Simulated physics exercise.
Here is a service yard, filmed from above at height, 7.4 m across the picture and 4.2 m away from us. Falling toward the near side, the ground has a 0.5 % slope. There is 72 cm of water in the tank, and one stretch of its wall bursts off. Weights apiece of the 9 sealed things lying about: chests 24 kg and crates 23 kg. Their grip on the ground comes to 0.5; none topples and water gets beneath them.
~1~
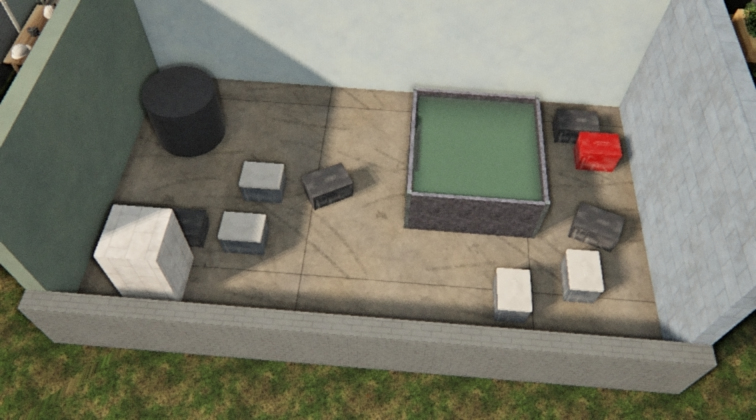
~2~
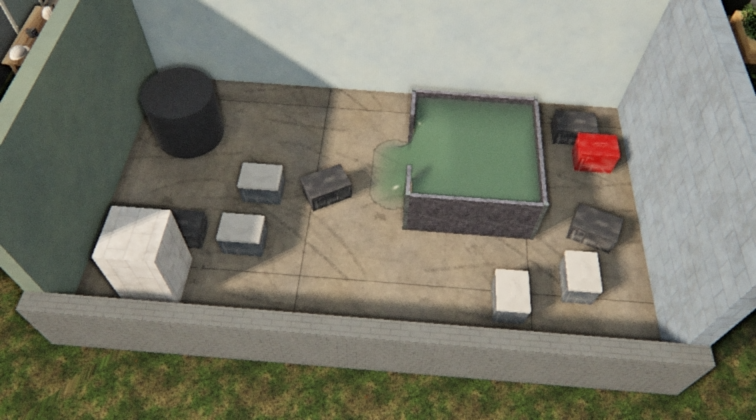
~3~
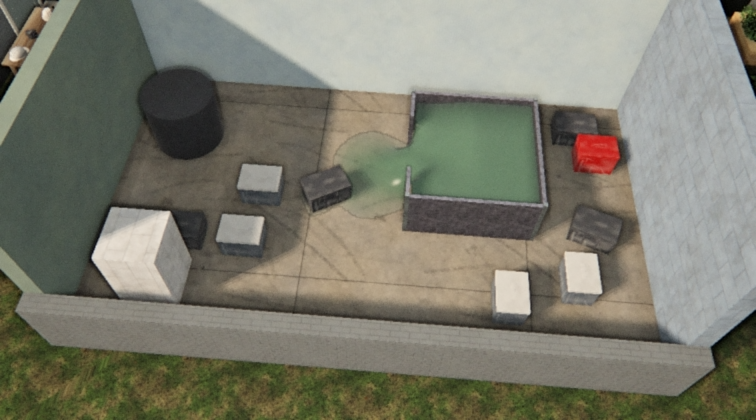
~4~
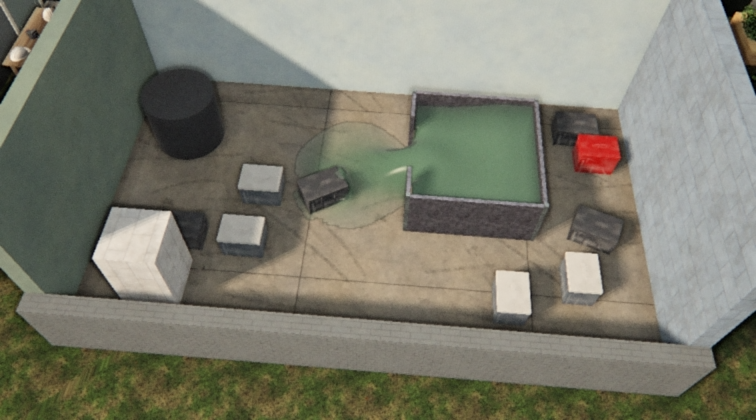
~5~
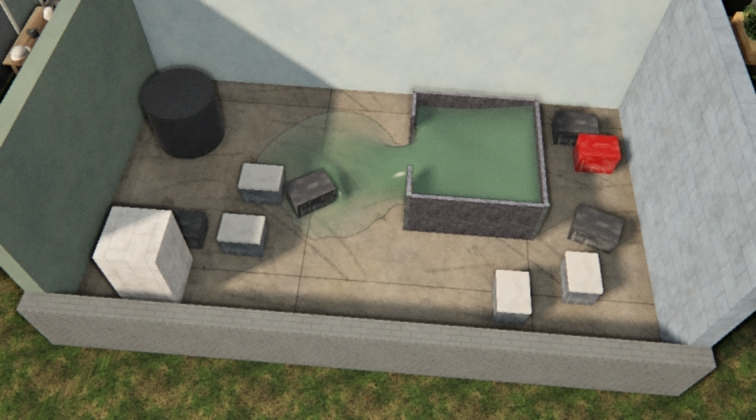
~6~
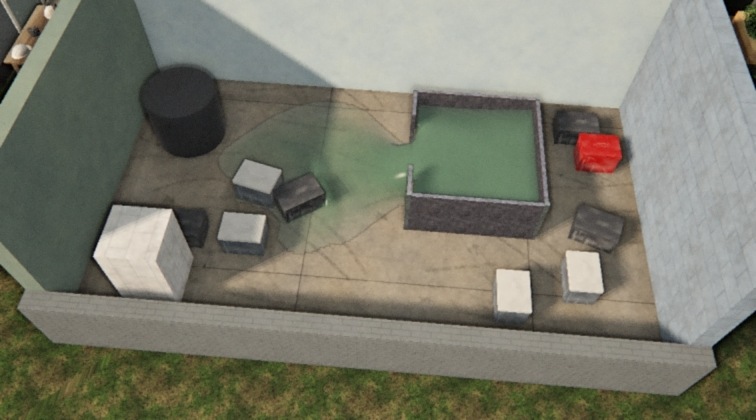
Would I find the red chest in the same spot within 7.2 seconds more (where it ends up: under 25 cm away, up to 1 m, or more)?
Observation: Red chest scarcely moves.
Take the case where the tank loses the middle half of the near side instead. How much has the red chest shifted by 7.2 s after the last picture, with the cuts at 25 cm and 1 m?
So, for the red chest: It shifts a small amount.
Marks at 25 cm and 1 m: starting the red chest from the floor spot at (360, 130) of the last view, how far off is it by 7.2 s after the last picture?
From that spot, it is pushed a bit.
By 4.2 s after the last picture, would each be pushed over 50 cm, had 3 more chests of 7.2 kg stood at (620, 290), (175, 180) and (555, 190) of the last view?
Spot by spot, in turn: Falls short, exceeds it, falls short.
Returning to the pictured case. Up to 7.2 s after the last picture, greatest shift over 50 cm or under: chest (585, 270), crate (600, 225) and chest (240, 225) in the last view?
The first never reached the threshold, the second never reached the threshold, and the third topped the threshold.
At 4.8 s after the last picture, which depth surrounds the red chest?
Roughly 0 cm at that moment.
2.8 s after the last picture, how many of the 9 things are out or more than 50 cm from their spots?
I make it 3 by then.
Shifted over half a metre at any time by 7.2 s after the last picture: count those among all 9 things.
4.
Then, 0.9 s after the last picture the red chest is near (601, 145), 0.0 m from its start, aground; 0 afloat.
Then, 2.8 s after the last picture the red chest is near (601, 145), 0.0 m from its start, aground; 4 afloat.
Then, 4.8 s after the last picture the red chest is near (601, 145), 0.0 m from its start, aground; 4 afloat.
Then, 7.2 s after the last picture the red chest is near (601, 145), 0.0 m from its start, aground; 2 afloat.
